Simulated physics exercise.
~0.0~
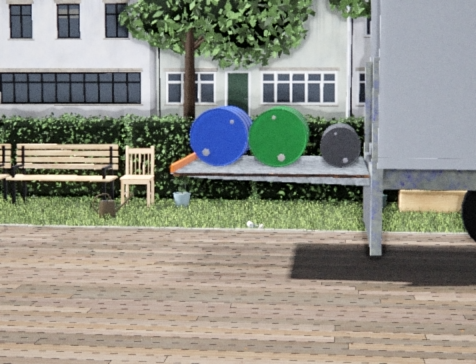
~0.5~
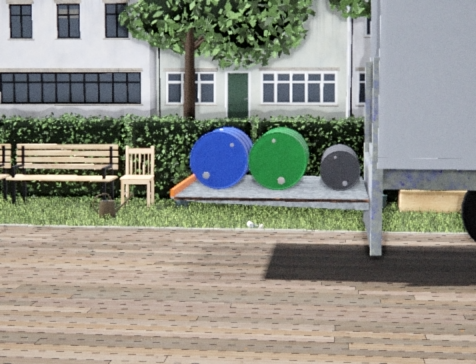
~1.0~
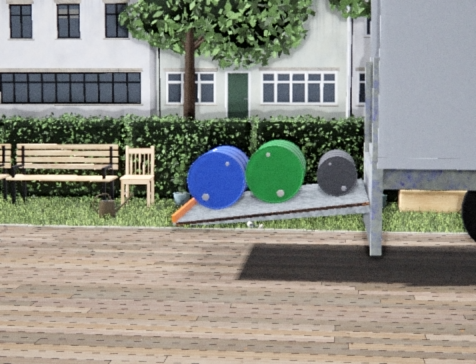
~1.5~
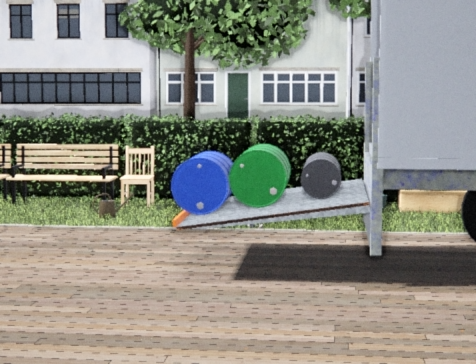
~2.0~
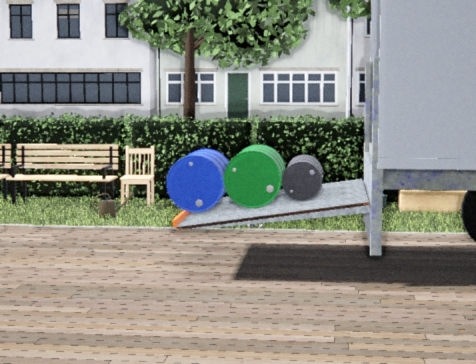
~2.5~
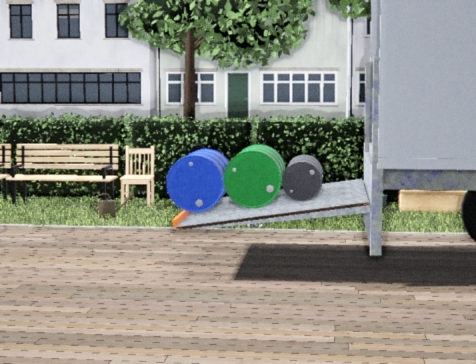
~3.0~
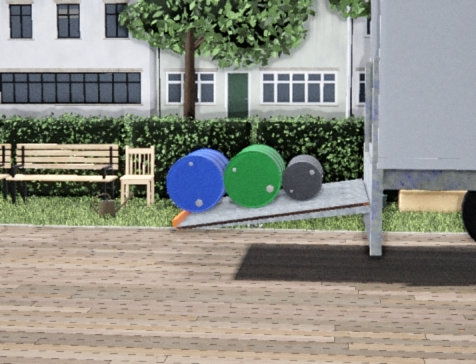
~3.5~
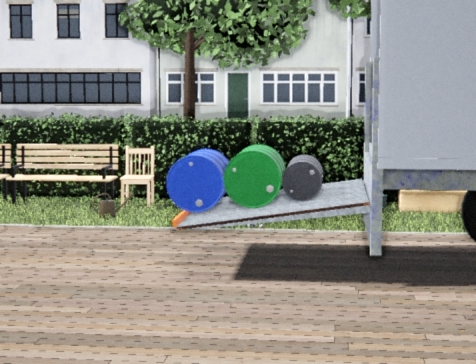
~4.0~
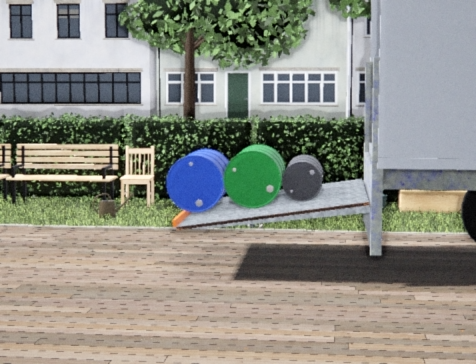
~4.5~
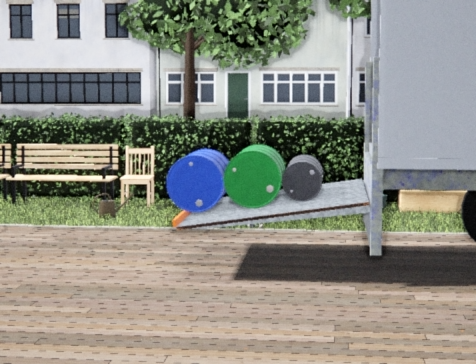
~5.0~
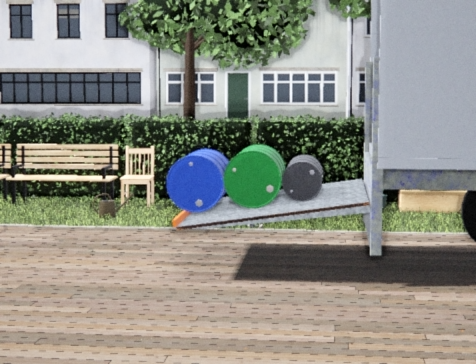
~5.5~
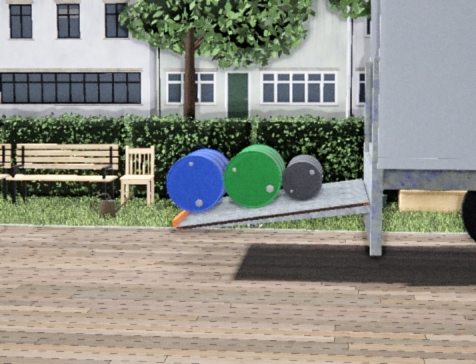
In front of a hedge and benches, a lorry's tail-lift holding blue, green and dark grey drums dropped a little and tipped down to the left; the drums rolled a short way towards the orange stop and settled against each other, still on the plate.
